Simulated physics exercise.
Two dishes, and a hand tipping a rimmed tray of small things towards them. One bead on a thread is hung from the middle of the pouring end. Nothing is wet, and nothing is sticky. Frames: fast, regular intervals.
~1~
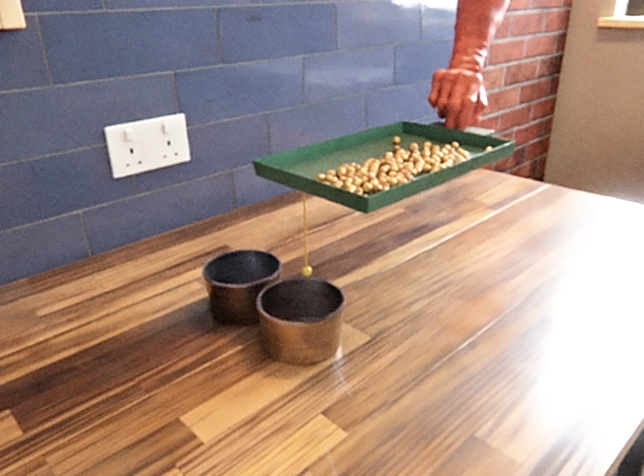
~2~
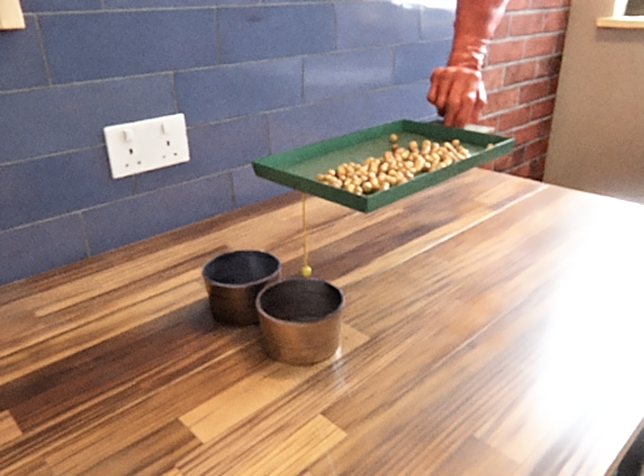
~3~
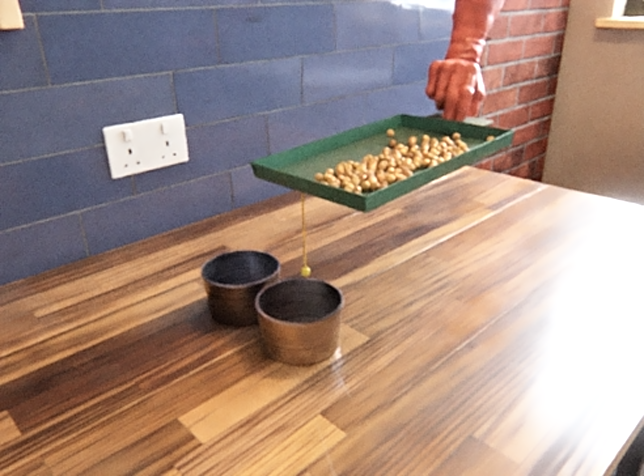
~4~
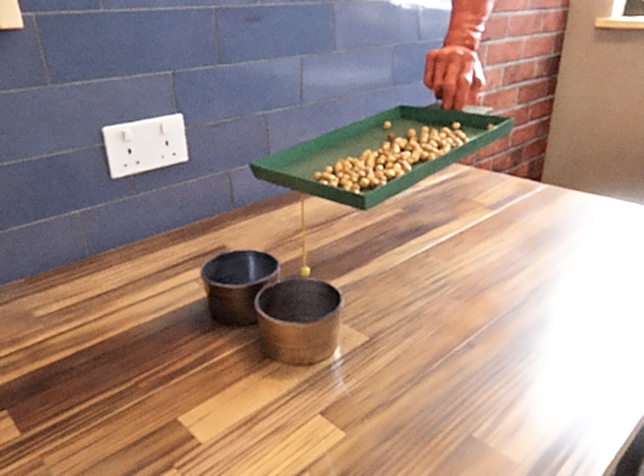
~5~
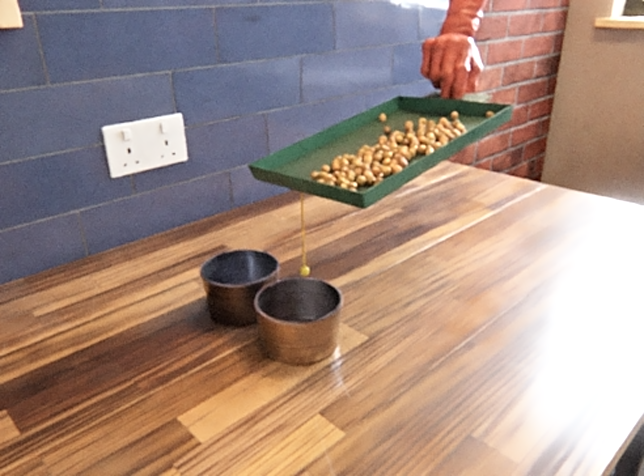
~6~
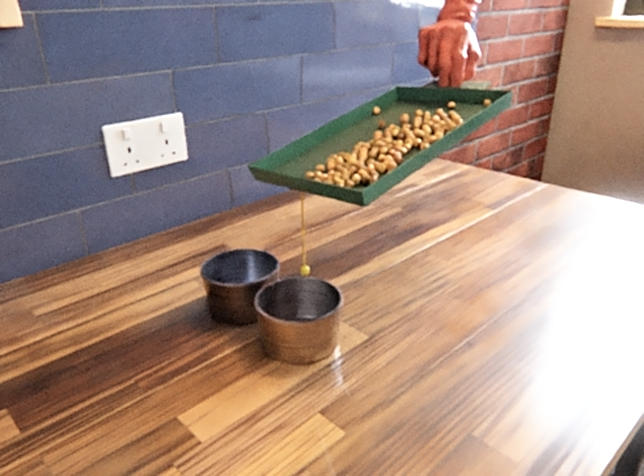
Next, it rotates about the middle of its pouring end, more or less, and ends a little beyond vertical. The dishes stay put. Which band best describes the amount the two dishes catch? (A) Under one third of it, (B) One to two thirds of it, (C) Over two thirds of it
Over two thirds of it.
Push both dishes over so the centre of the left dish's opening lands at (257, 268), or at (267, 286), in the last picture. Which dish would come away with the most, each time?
For the first try I'd say the dish over on the left, and for the second, the dish over on the left.
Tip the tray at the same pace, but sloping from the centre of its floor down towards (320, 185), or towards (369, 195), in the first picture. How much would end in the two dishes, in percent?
60 per cent, then 10 per cent.
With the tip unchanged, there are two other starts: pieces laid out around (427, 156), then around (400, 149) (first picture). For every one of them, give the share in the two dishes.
Around 80 then around 80 per cent.
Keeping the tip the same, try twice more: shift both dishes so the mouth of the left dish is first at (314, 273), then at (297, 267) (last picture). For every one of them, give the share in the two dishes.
First try: Roughly 0 per cent; second try: Roughly 0 per cent.
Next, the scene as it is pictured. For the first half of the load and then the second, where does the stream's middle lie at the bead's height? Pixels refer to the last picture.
Around (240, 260) at first; around (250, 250) after that.
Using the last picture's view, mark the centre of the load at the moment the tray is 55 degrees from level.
I'd mark it close to (295, 161).
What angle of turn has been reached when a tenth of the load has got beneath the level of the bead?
80°, roughly.
Soon after the last picture, tray tipped steeply; nearly all on the tray; a stray few in the left dish; a stray few in the air.
A little later, tray tipped right over; about a quarter on the tray; a small part in the right dish; about half in the left dish; a stray few outside both; a small part in the air.
Later still, tray tipped past a quarter turn; a small part in the right dish; most in the left dish; a small part outside both.
By the end, tray tipped past a quarter turn; a small part in the right dish; most in the left dish; a small part outside both.
